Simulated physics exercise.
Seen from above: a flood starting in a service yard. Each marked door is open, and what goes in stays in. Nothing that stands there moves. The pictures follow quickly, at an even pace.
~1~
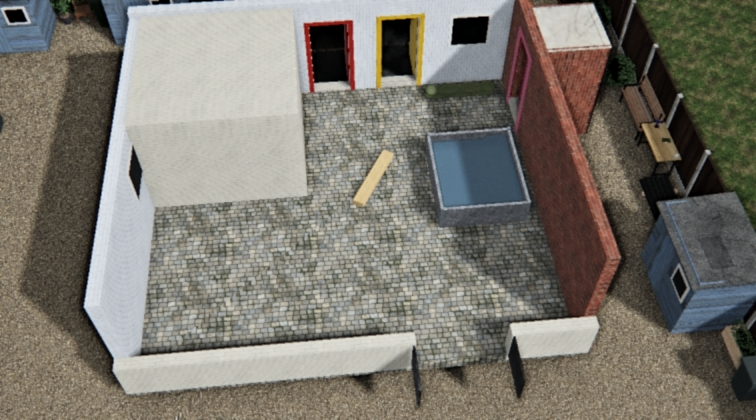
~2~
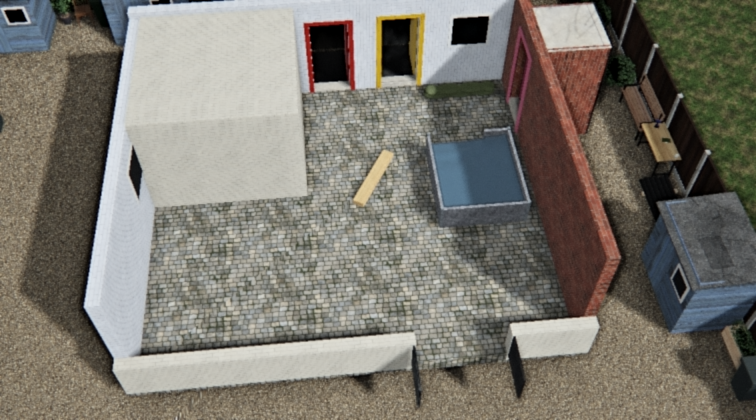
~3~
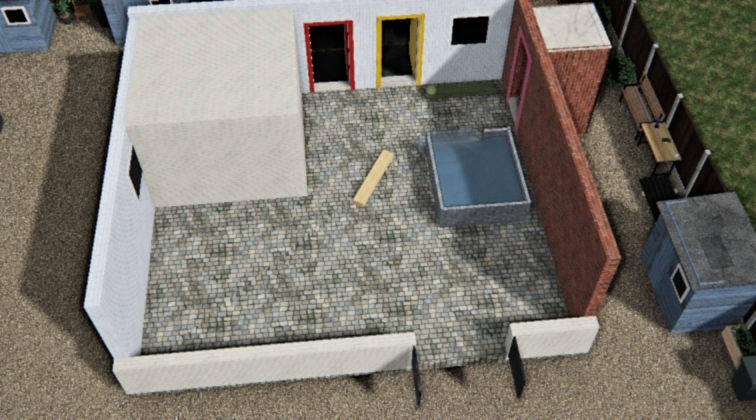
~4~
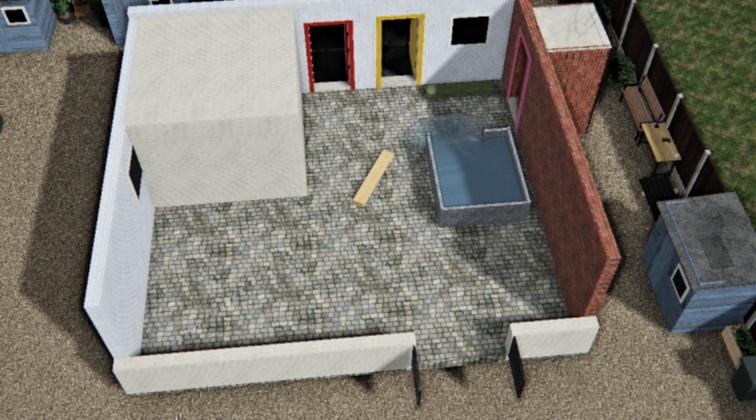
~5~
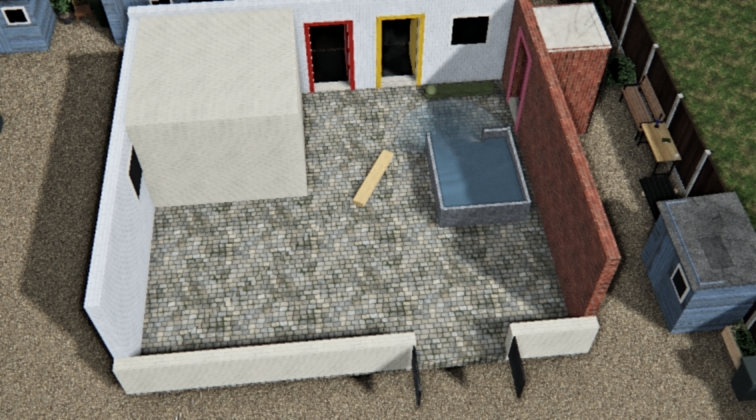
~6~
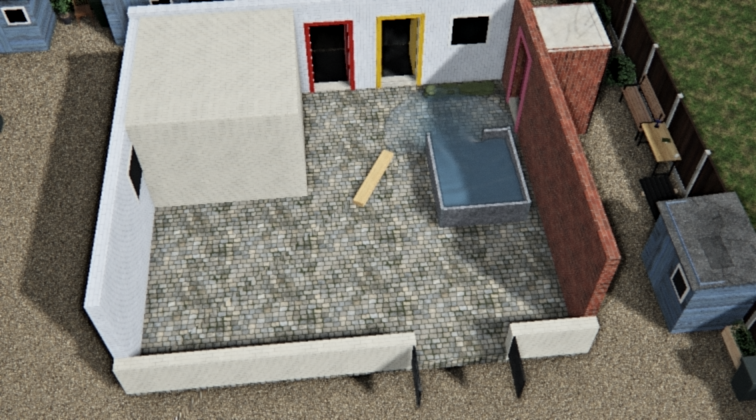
Water poured over the far side of a tank in a walled, cobbled yard, after sitting still at first, and then spread across the paving behind it toward the back wall with the doors.
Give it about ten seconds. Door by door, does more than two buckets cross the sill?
In the end: The red door takes more than that; the pink door stays under that; the yellow door takes more than that.
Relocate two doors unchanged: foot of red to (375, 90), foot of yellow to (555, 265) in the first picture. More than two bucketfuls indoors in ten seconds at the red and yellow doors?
One by one: Red passes that mark, yellow takes less.
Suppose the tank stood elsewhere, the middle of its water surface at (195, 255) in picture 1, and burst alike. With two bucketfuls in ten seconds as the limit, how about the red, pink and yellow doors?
My reading: The red one takes less; the pink one keeps below it; the yellow one stays under.
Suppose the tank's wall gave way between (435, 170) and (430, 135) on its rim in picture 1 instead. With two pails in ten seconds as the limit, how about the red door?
Red is over.
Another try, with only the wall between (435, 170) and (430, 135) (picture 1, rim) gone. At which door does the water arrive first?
I say the red door.
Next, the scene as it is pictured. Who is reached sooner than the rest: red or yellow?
First comes the door marked yellow.
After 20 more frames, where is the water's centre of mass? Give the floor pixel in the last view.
I would point to (433, 140).
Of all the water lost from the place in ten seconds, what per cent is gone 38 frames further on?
About 70 per cent.
A moment on, water covers 15 % of the floor; the red door not reached, the pink door wet at the sill, nothing in, the yellow door under two buckets in.
Next, water covers 20 % of the floor; the red door wet at the sill, nothing in, the pink door wet at the sill, nothing in, the yellow door over two buckets in.
Then, water covers 25 % of the floor; the red door under two buckets in, the pink door under two buckets in, the yellow door far over two buckets in.
Later, water covers 45 % of the floor; the red door over two buckets in, the pink door under two buckets in, the yellow door far over two buckets in.
In the end, water covers 65 % of the floor; the red door far over two buckets in, the pink door under two buckets in, the yellow door far over two buckets in.
